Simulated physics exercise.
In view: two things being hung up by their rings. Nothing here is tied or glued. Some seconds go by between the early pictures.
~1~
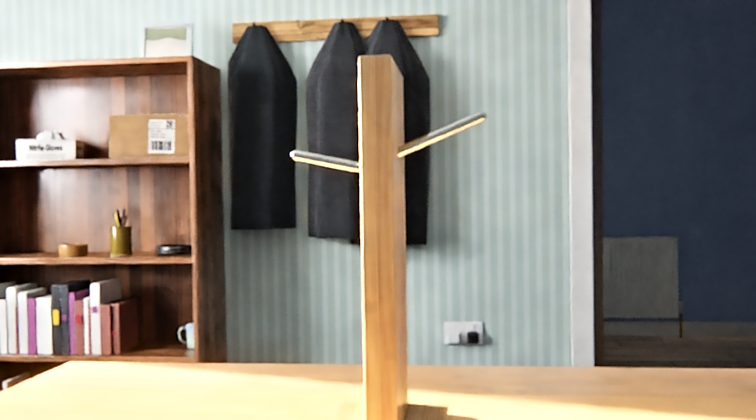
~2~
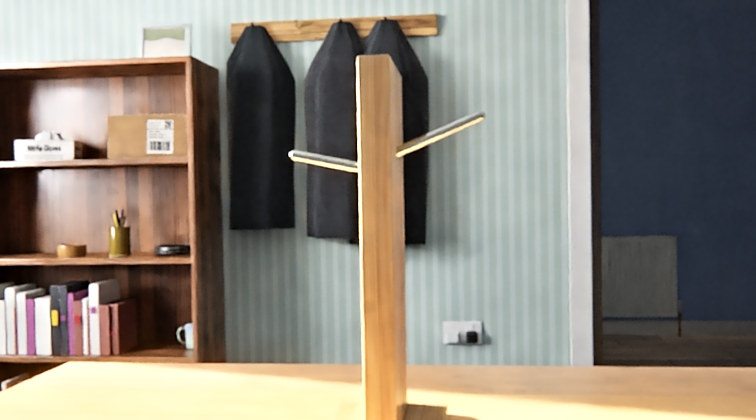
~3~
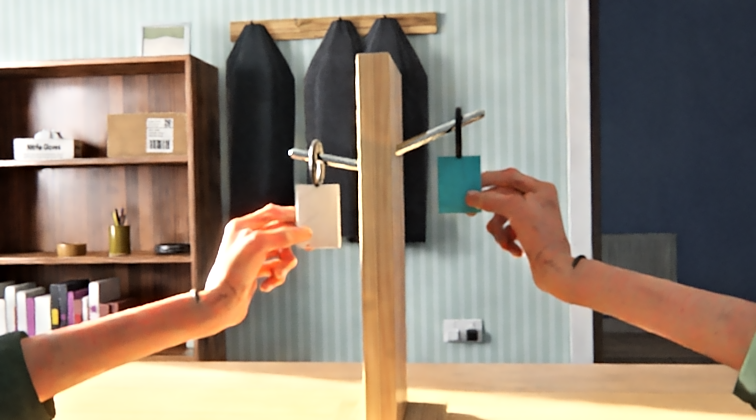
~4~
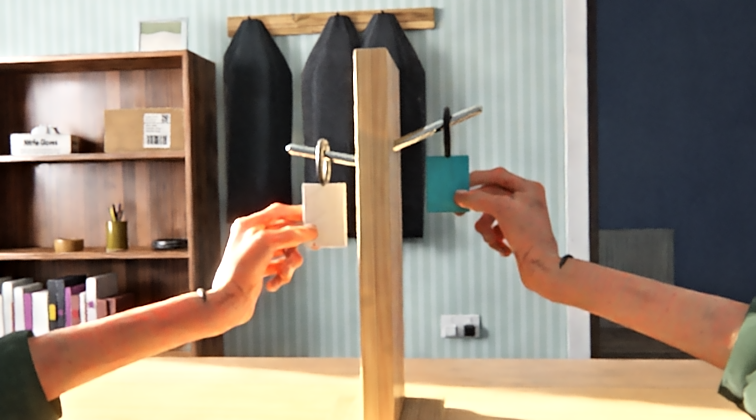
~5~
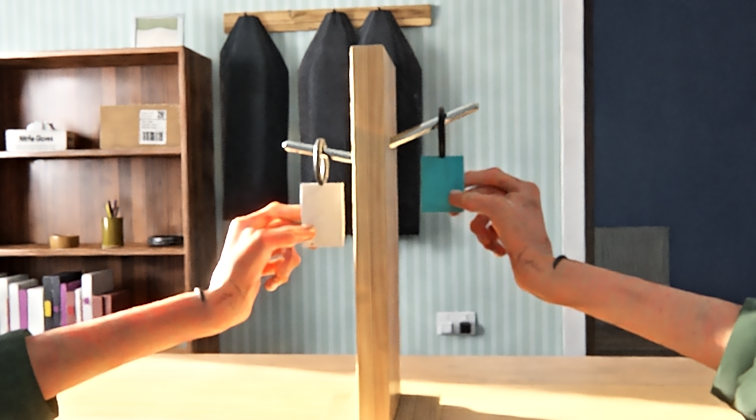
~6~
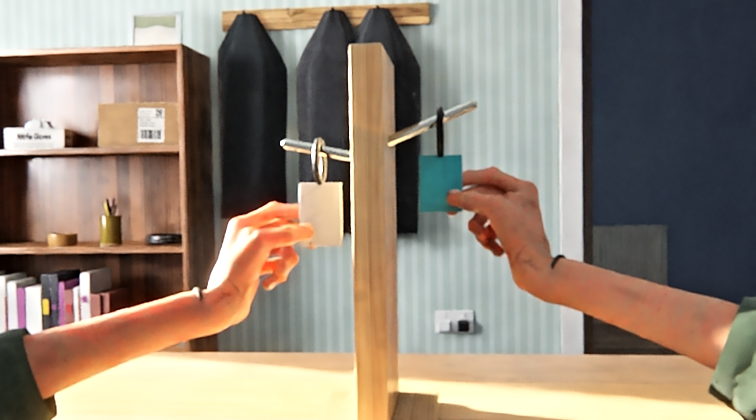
In a room with pale striped walls, seen level across a wooden table, a bookshelf fills the left and a dark panel the right. A wooden stand with two slanting metal pegs rises near the middle, three dark garments hanging behind it. After a still opening, two hands hold a white tag at the left peg and a turquoise one at the right by their loops, shifting slightly as the view drifts a little.
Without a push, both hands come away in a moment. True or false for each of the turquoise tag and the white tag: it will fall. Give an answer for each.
Turquoise tag: False; white tag: False.
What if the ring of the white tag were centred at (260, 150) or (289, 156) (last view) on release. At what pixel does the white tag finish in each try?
Rest position (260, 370) for the first setting, (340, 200) for the second.
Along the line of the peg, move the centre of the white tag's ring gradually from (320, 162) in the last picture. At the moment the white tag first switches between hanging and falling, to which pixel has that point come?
The switch point lies roughly at (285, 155).
Then, 0.10 s past the last view, turquoise tag leaning 8° off how it started near (437, 163); white tag at rest near (321, 192).
Then, 0.18 s past the last view, turquoise tag leaning 21° off how it started near (423, 171); white tag moving near (323, 193).
Then, 0.28 s past the last view, turquoise tag leaning 14° off how it started near (411, 176); white tag moving near (325, 193).
Finally, the turquoise tag hangs there, near (411, 176); the white tag hangs there, near (339, 196).
